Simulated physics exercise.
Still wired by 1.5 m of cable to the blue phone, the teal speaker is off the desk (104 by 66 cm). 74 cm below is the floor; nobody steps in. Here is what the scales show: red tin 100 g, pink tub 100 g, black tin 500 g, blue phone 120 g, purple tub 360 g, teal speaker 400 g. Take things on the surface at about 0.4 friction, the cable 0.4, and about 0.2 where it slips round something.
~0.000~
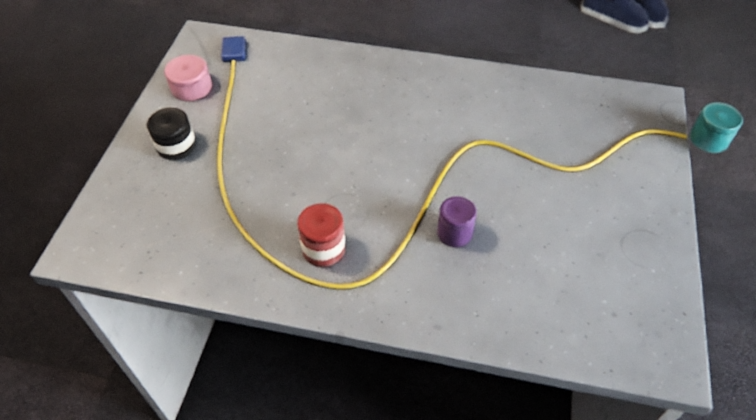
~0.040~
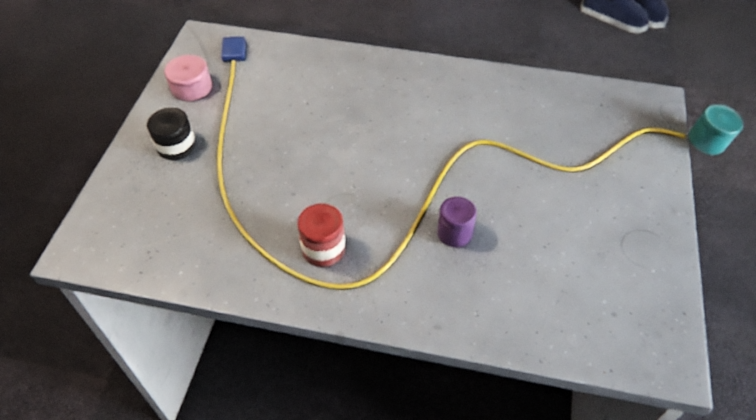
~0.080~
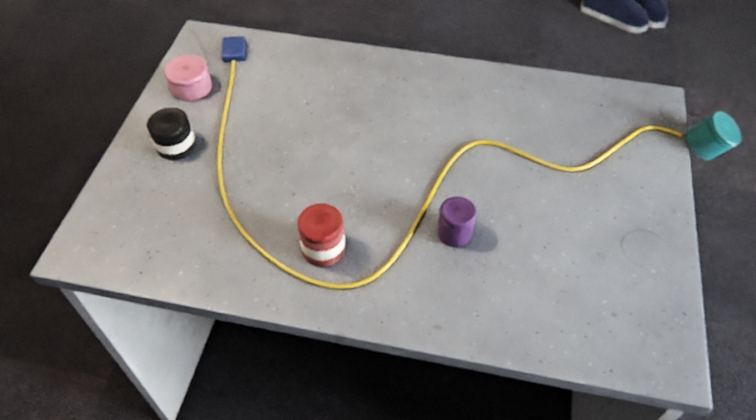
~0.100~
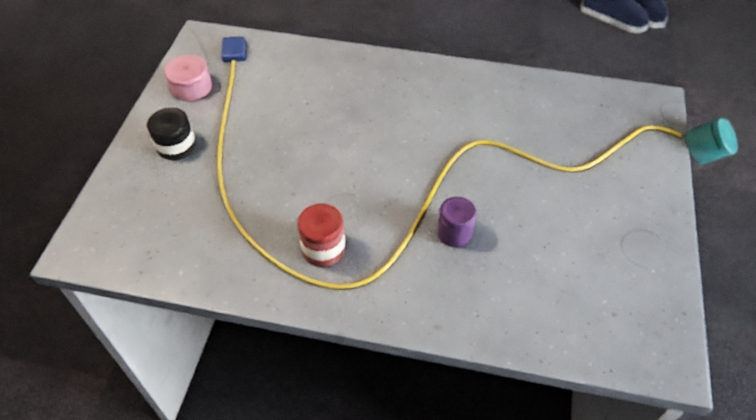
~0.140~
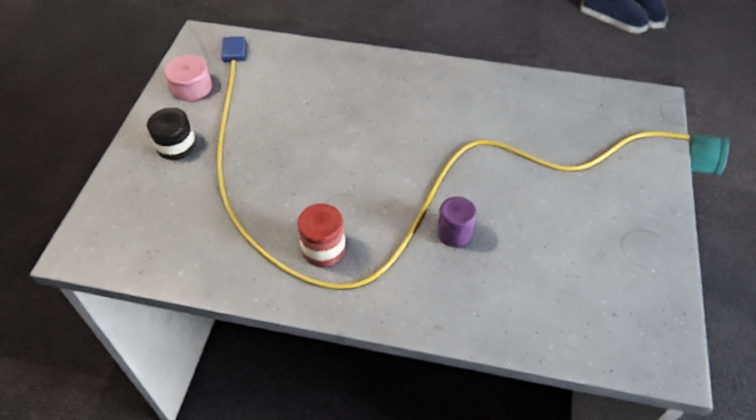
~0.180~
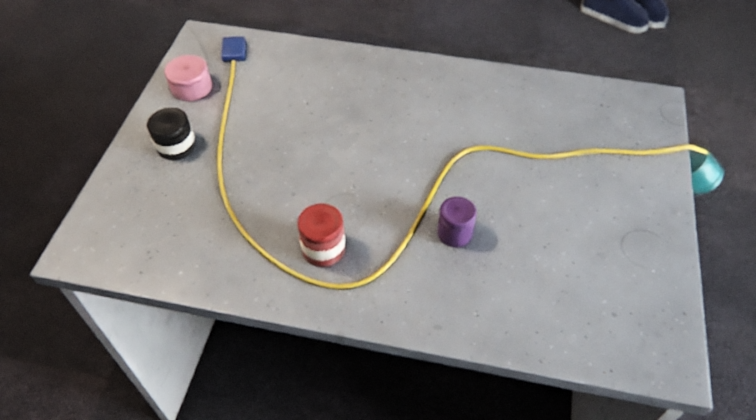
The clip opens on a gray desk holding pink, black, red and purple containers and a small blue object, with a yellow cable curving to a teal cylinder at the right edge. The cylinder tilts, then shifts downward beyond the edge, partly out of sight, while the cable's right-hand curve straightens.
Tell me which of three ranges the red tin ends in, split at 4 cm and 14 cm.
It will finish up a big distance off.
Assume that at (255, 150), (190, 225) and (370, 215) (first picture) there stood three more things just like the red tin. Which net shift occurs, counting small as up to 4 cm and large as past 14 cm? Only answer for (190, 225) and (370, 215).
The first would move just a bit, and the second would move a long way.
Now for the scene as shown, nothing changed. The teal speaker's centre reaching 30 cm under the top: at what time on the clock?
Answer: 0.32 s on the clock.
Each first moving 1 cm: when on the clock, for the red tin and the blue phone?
Red tin: 0.30 s; blue phone: 0.36 s.
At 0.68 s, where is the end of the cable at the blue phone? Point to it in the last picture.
Estimated pixel: (300, 88).
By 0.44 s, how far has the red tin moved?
Red tin: 20 cm.
After 0.4 s, the cable's tail end at (253, 73); red tin 19 cm off its start, teal speaker over the edge, blue phone 5 cm off its start.
After 0.7 s, the cable's tail end at (300, 88); red tin on its side, 58 cm off its start, blue phone 16 cm off its start, teal speaker over the edge.
After 0.9 s, the cable's tail end at (304, 88); red tin over the edge, blue phone 17 cm off its start at (286, 87), teal speaker over the edge.
After 1.2 s, the cable's tail end at (304, 88); red tin over the edge, blue phone 17 cm off its start, teal speaker over the edge.
After 2.4 s, the cable's tail end at (304, 88); red tin over the edge, blue phone 17 cm off its start at (286, 87), teal speaker over the edge.
